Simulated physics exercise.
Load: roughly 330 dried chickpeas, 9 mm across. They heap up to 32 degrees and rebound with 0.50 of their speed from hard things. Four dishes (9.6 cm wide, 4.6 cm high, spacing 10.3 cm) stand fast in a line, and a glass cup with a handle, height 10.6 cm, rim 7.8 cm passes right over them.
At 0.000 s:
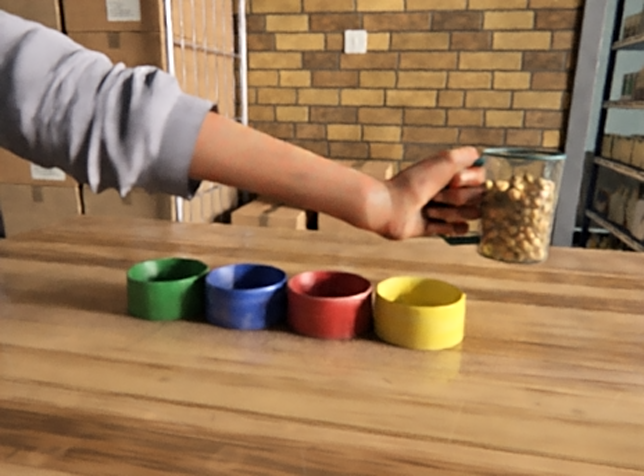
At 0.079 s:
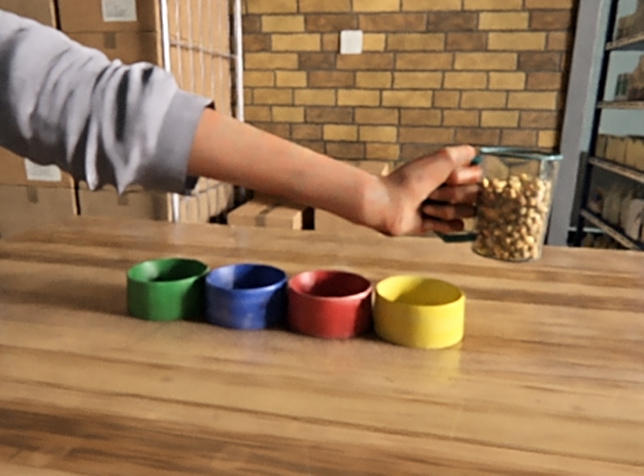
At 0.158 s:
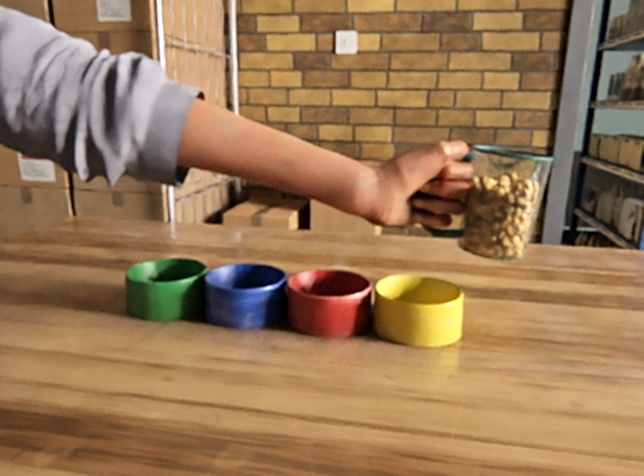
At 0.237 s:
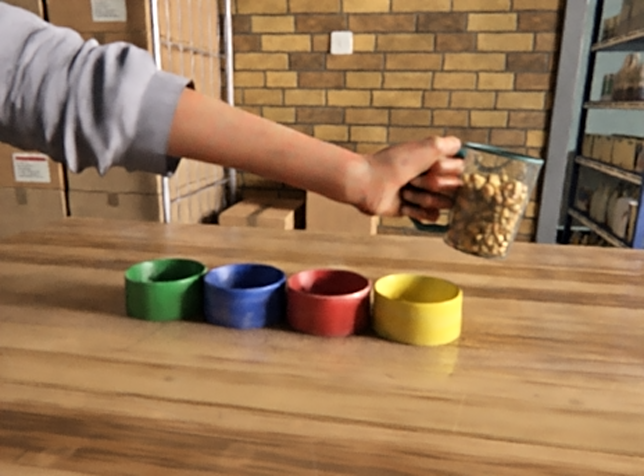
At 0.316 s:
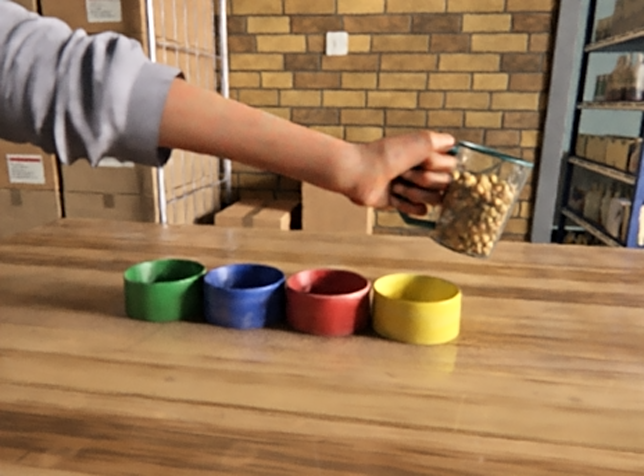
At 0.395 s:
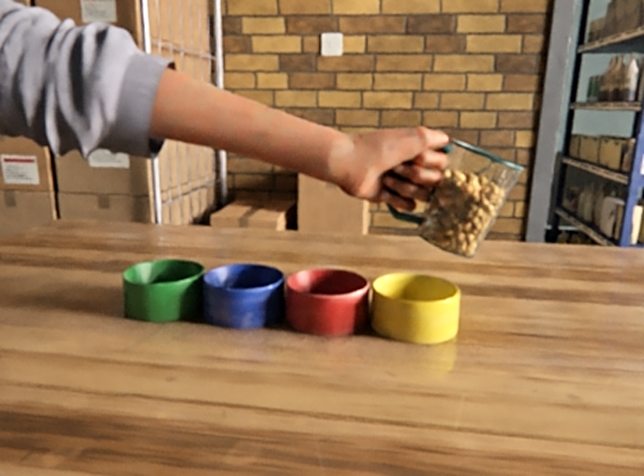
A hand holds a clear glass cup of dried chickpeas upright by its handle, to the right of four dishes lined up on a wooden table: green, blue, red and yellow. The arm moves the cup a short way left, tilting it gradually rightward, while the dishes stay still.
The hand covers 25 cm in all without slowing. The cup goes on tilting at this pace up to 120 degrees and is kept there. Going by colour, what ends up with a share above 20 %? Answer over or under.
Red over, blue under, green under, yellow under, counter under.
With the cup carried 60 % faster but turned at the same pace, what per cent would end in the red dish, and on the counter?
In that case red 100; counter 0.
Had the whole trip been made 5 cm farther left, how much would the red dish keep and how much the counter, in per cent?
Then: Red 80; counter 10.
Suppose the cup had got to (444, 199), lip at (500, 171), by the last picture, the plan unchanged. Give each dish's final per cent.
Red 100; blue 0; green 0; yellow 0.
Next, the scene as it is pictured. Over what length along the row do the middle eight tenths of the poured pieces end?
About 6 cm.
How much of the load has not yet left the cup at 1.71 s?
Roughly 100 per cent.
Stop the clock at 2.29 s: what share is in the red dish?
About 75 per cent by then.
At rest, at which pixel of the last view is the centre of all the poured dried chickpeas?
Around (333, 298).
After 1.18 s, tilt 66 degrees; cup holds 100 %.
Then, at 1.71 s, tilt 98 degrees; cup holds 100 %.
After 2.29 s, tilt 120 degrees; cup holds 25 %, red 75 %.
At rest (3.3 s), red 95 %, blue 0 %, green 0 %, yellow 0 %, counter 0 %.
